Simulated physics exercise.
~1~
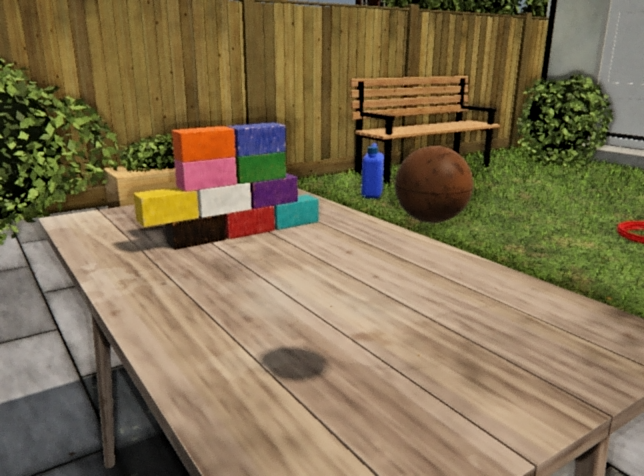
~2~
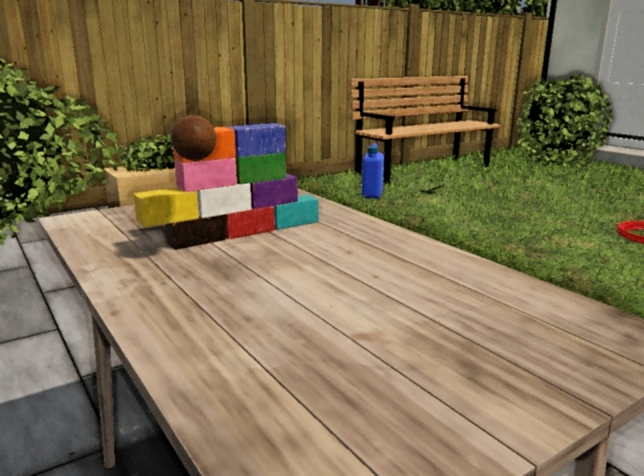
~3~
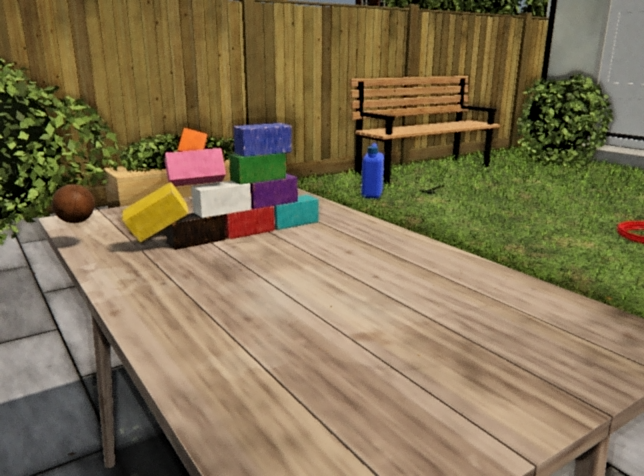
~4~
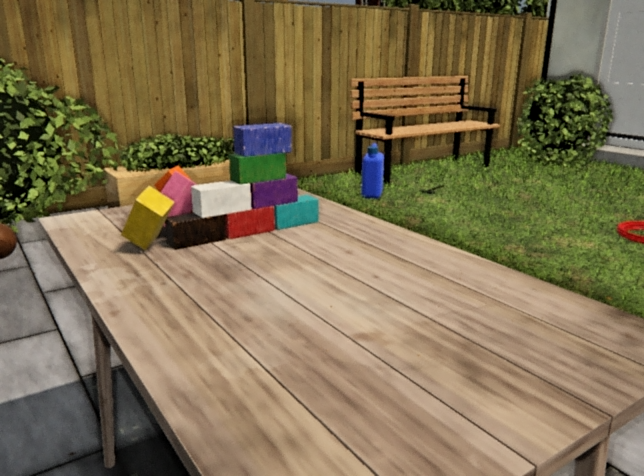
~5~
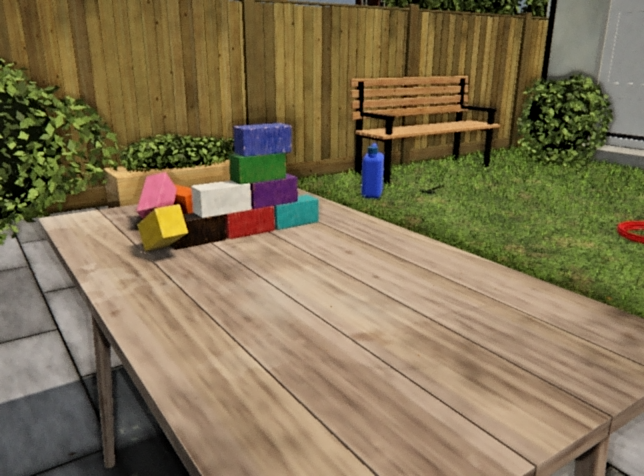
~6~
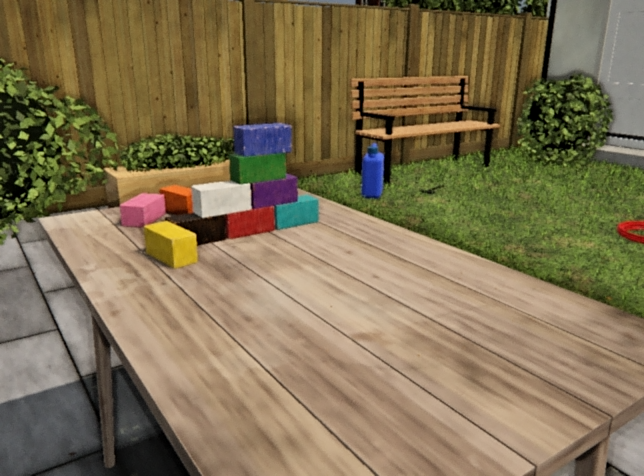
We see a brown ball fly left over a wooden garden table and hit the top of a stack of coloured blocks, then drop off the far left side. The orange, pink and yellow blocks tumble down at the left, while the other blocks stay stacked.
